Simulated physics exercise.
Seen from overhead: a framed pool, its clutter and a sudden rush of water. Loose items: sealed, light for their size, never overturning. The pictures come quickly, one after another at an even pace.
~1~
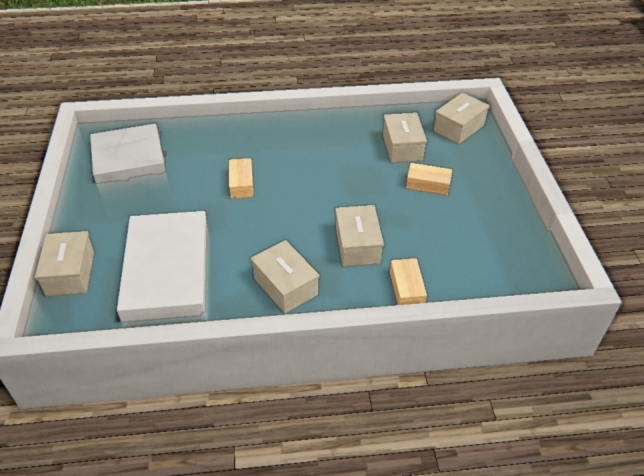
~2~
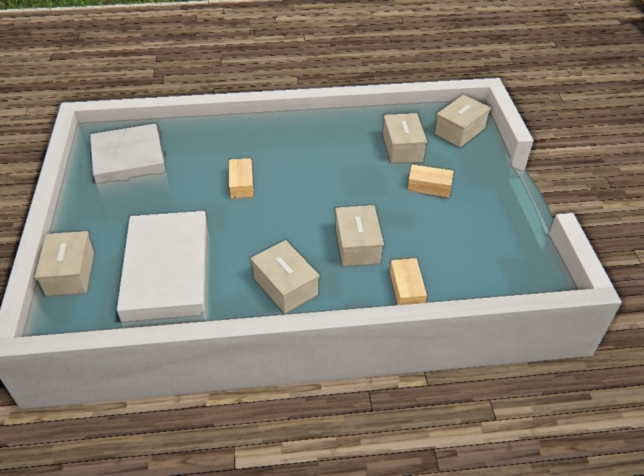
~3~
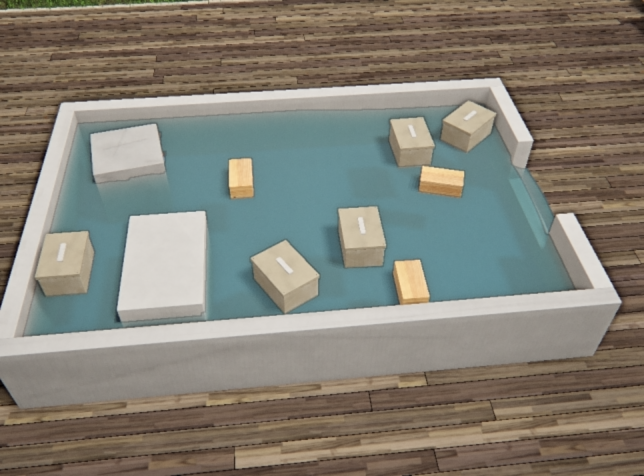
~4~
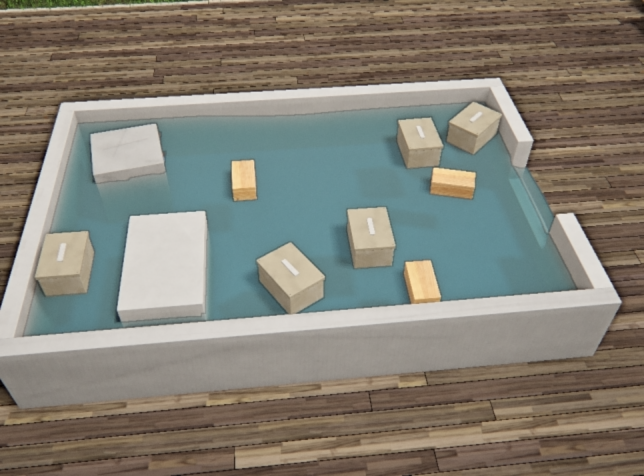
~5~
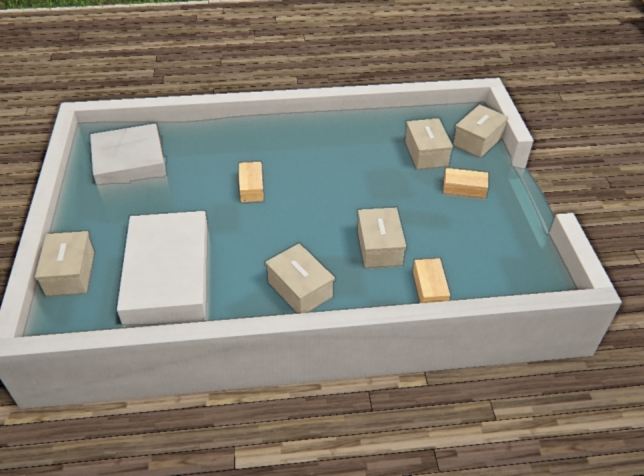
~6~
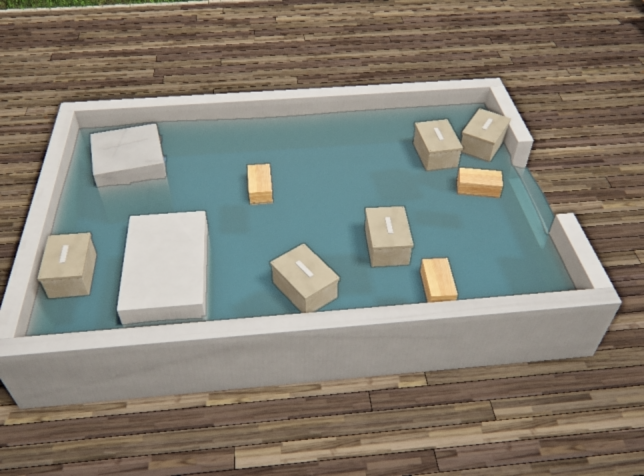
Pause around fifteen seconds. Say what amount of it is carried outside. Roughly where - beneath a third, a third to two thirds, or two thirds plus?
Roughly a third to two thirds.
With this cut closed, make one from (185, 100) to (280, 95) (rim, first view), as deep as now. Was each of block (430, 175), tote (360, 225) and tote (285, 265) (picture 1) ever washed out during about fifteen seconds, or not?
Retained - retained - retained.
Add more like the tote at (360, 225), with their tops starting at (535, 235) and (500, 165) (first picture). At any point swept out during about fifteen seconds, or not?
First lost, then lost.
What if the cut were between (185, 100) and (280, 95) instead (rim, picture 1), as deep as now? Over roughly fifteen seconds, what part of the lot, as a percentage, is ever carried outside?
I'd guess around 20 percent.
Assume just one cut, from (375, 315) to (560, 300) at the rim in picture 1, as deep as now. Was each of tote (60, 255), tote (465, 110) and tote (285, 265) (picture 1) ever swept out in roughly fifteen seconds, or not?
Turn by turn - stays put, stays put, departs.
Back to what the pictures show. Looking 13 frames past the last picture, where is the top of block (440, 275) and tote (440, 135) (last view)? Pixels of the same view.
I'd expect them about (503, 266) and (528, 199).
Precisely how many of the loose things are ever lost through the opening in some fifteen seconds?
Result - 4.
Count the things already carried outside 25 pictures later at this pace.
The answer here is 4.
A moment on, 0 of 8 are out; 8 afloat.
Next, 2 of 8 are out; 6 afloat.
Later, 4 of 8 are out; 4 afloat.
In the end, 4 of 8 are out; 4 afloat.
